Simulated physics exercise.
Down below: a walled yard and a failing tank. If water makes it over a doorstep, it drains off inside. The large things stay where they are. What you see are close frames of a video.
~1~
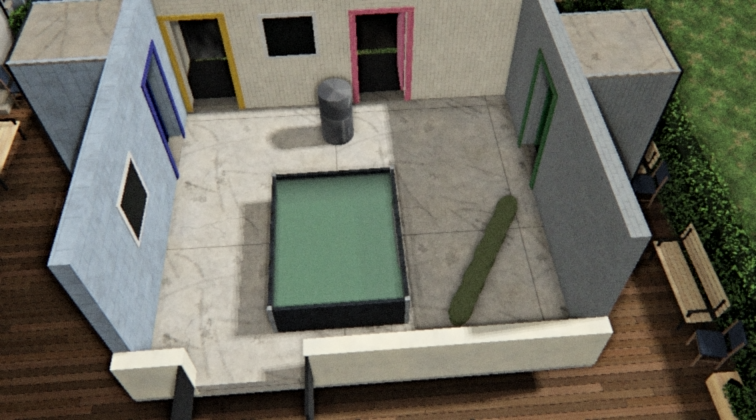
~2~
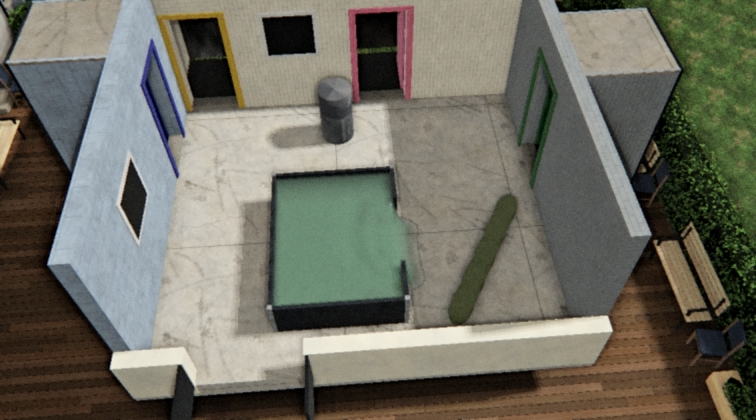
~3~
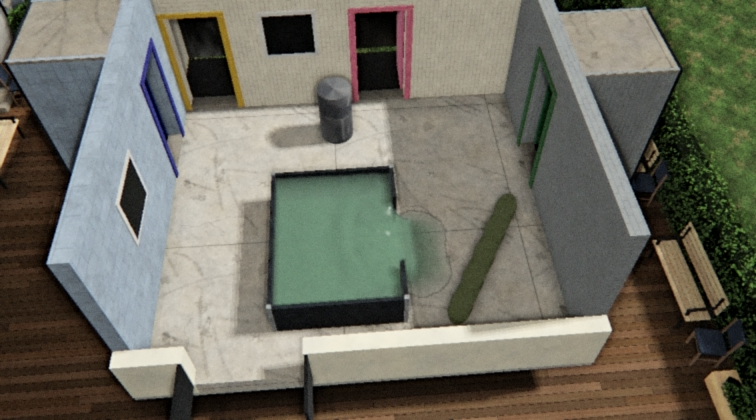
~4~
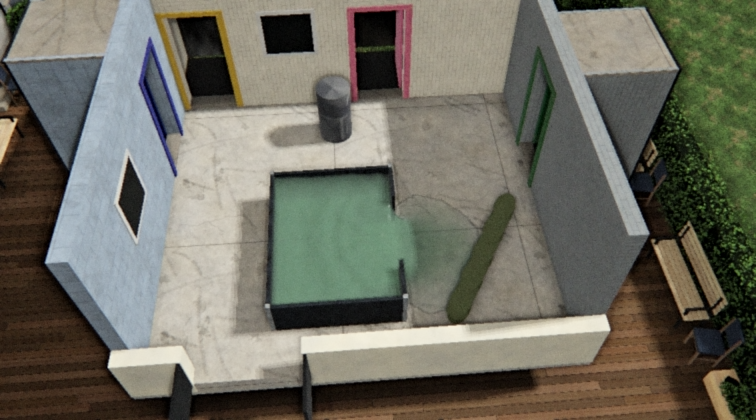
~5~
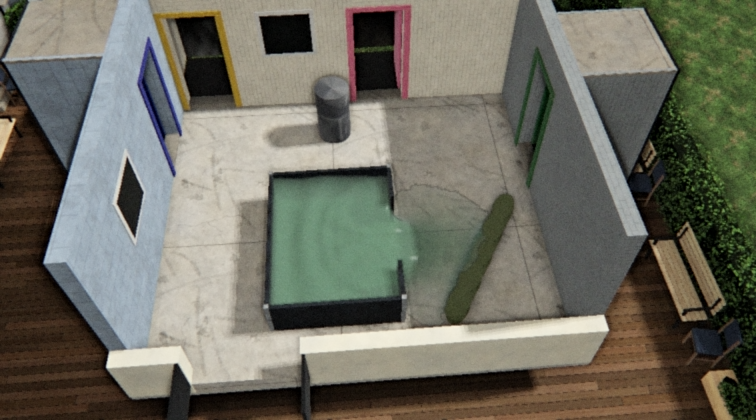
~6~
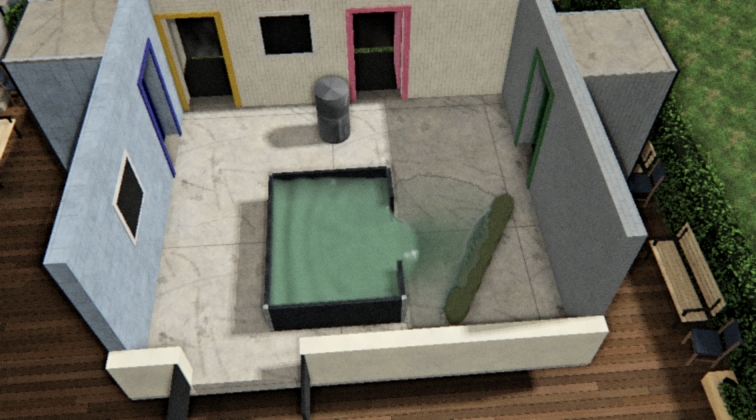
At first, green water sits still in a dark-rimmed rectangular tank in a walled yard, with a long low hedge to its right. Then a gap opens in the tank's right side and water pours out, spreading rightward across the paving to the hedge while ripples cross the tank's surface.
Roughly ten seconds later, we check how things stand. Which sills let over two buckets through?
In order: Blue door: Within the cap. Green door: Over the cap. Pink door: Over the cap. Yellow door: Within the cap.
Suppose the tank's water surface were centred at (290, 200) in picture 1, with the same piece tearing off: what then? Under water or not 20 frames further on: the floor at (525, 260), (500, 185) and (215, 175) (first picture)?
In turn: Covered, under water, dry.
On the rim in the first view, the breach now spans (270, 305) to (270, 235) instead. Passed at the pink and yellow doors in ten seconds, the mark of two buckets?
The pink remains below and the yellow exceeds the limit.
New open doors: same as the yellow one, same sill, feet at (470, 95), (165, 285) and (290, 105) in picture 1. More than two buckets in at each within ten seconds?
Door by door: Ends up above, ends up below, ends up below.
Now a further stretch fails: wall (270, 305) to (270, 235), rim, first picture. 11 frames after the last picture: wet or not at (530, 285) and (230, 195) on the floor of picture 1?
In the order asked: Unwetted, then inundated.
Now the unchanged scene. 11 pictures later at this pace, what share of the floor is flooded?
It comes to roughly 40 in a hundred.
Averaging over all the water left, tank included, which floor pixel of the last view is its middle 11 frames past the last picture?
It's close to (394, 237).
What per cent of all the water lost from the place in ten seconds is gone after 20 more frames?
Approximately 20 %.
A moment on, water covers 20 % of the floor; the blue door not reached, the green door wet at the sill, nothing in, the pink door not reached, the yellow door not reached.
Next, water covers 40 % of the floor; the blue door not reached, the green door over two buckets in, the pink door not reached, the yellow door not reached.
Then, water covers 50 % of the floor; the blue door not reached, the green door over two buckets in, the pink door under two buckets in, the yellow door not reached.
Later, water covers 85 % of the floor; the blue door wet at the sill, nothing in, the green door far over two buckets in, the pink door over two buckets in, the yellow door wet at the sill, nothing in.
In the end, water covers 95 % of the floor; the blue door wet at the sill, nothing in, the green door far over two buckets in, the pink door far over two buckets in, the yellow door under two buckets in.
